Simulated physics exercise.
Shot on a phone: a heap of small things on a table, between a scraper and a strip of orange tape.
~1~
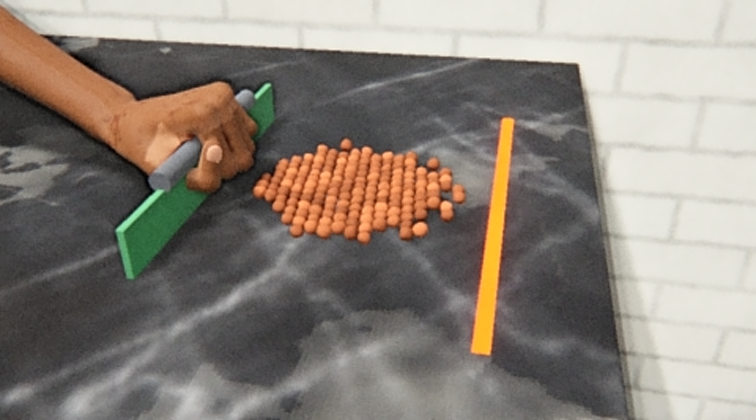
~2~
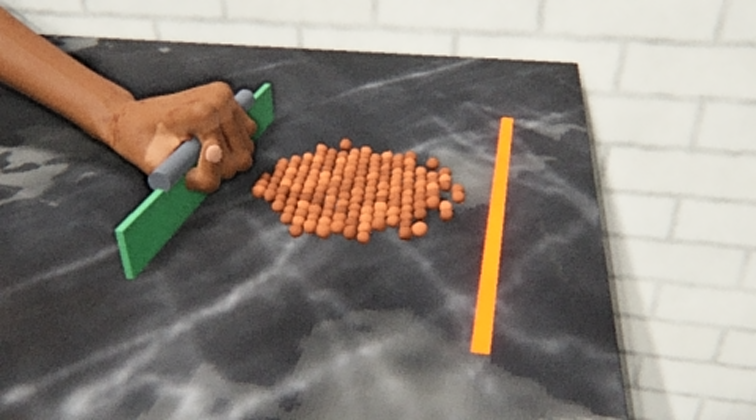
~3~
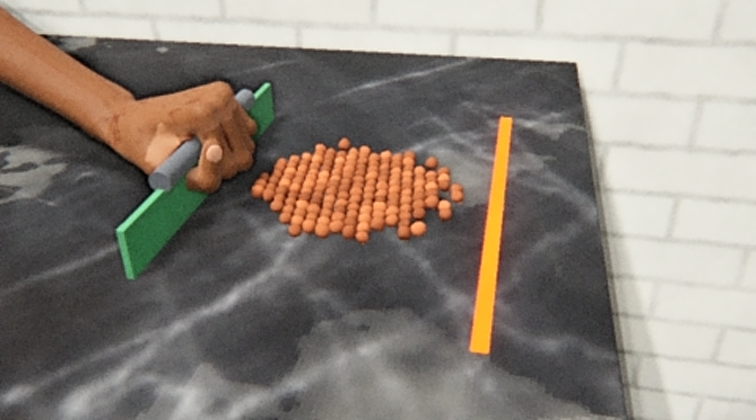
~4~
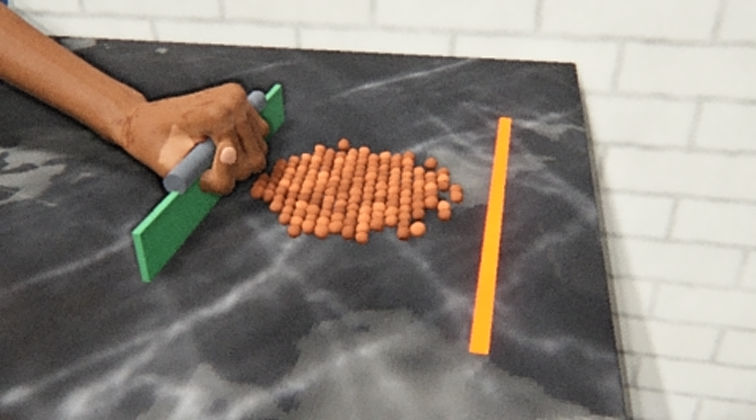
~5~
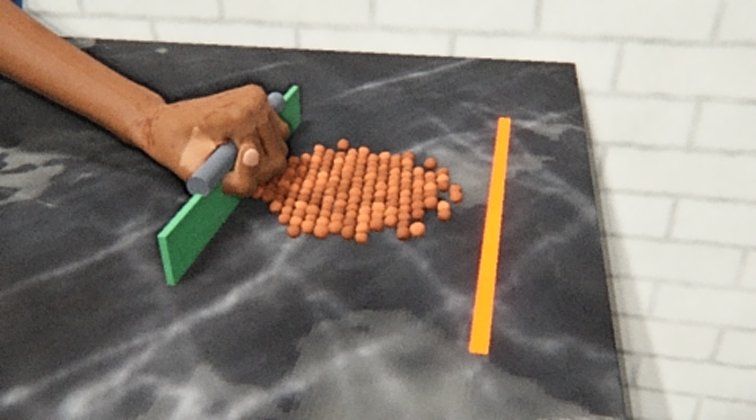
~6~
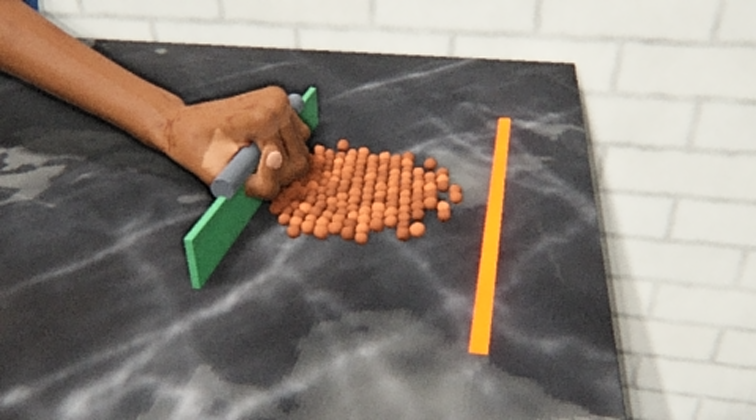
On a dark marbled tabletop against a white brick wall, seen from above at an angle, the view stays essentially still. A hand at left grips the grey handle of a green scraper, with a heap of small reddish-brown pellets beside it and an orange strip near the right edge. After resting, the hand slides the scraper rightward into the heap's near side, nudging the leftmost pellets along.
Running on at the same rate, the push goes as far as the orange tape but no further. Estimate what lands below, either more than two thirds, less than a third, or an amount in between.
What lands below is less than a third.
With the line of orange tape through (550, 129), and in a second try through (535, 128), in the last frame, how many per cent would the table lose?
First stop: 70 per cent; second stop: 50 per cent.
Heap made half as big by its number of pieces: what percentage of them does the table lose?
I'd put it at around 0 per cent.
Just after the last frame, scraper still moving, near (385, 156); heap all on the table, its front near (507, 190).
A moment on, scraper stopped at the orange tape; heap about a tenth over the edge.
When it is over, scraper stopped at the orange tape; heap about a tenth over the edge.
